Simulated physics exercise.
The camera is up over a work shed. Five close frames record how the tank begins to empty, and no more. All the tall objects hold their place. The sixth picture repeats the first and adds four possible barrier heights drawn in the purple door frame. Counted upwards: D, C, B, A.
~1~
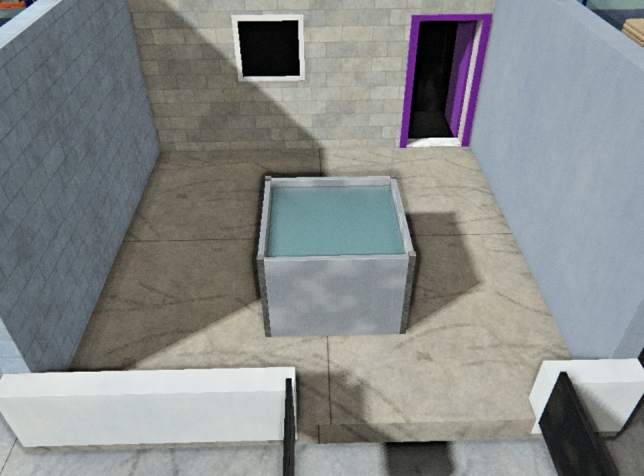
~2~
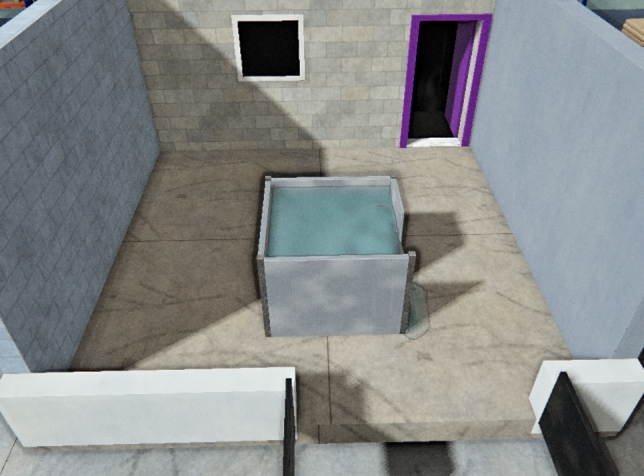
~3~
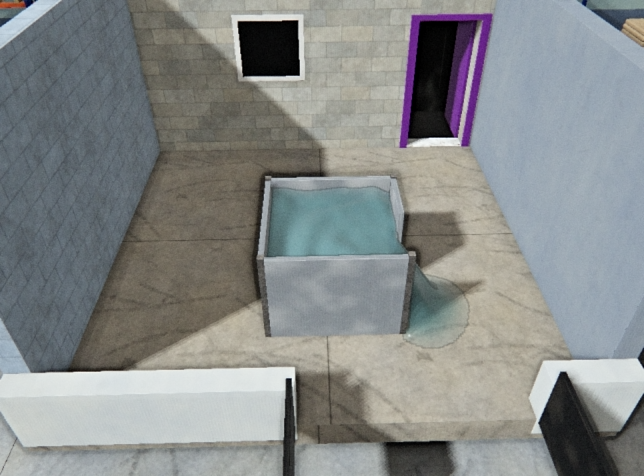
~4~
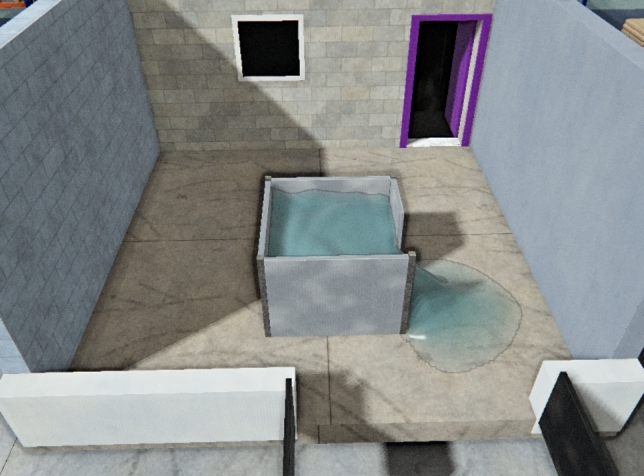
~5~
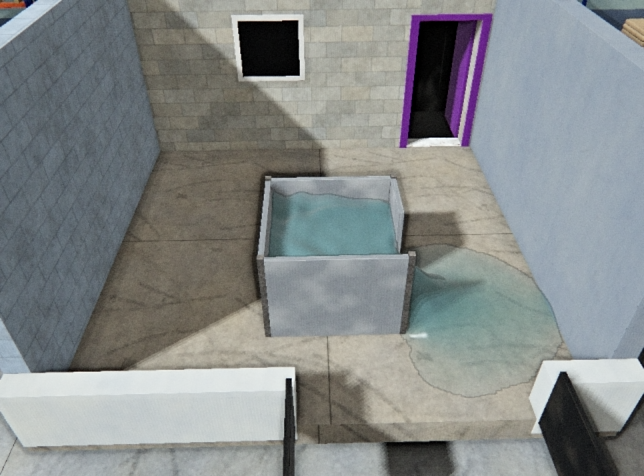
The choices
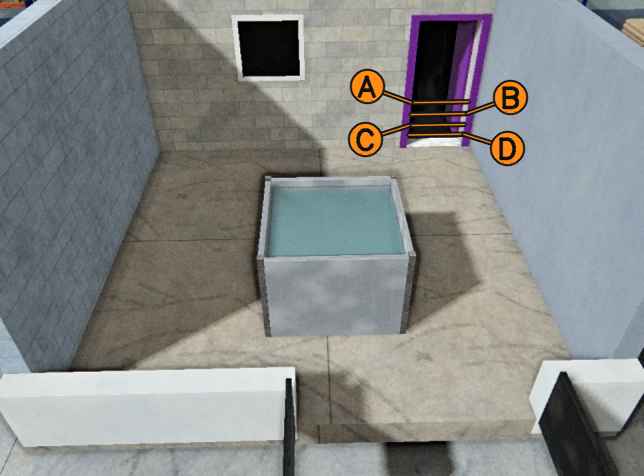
Square tank of water in a walled yard leaking from its right side, a puddle spreading rightward across the floor.
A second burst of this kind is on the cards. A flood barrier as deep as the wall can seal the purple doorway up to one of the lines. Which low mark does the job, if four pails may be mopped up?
D will do.
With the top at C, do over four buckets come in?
No, not at all.
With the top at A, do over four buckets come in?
No, not at all.
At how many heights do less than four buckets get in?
All of the four.
On the marked copy, A at (440, 102); B at (438, 114); C at (437, 125); D at (435, 134); from the bottom up D, C, B, A.
If A is chosen, nothing gets over.
If B is chosen, nothing gets over.
If C is chosen, nothing gets over.
If D is chosen, a splash gets over, under a bucket.
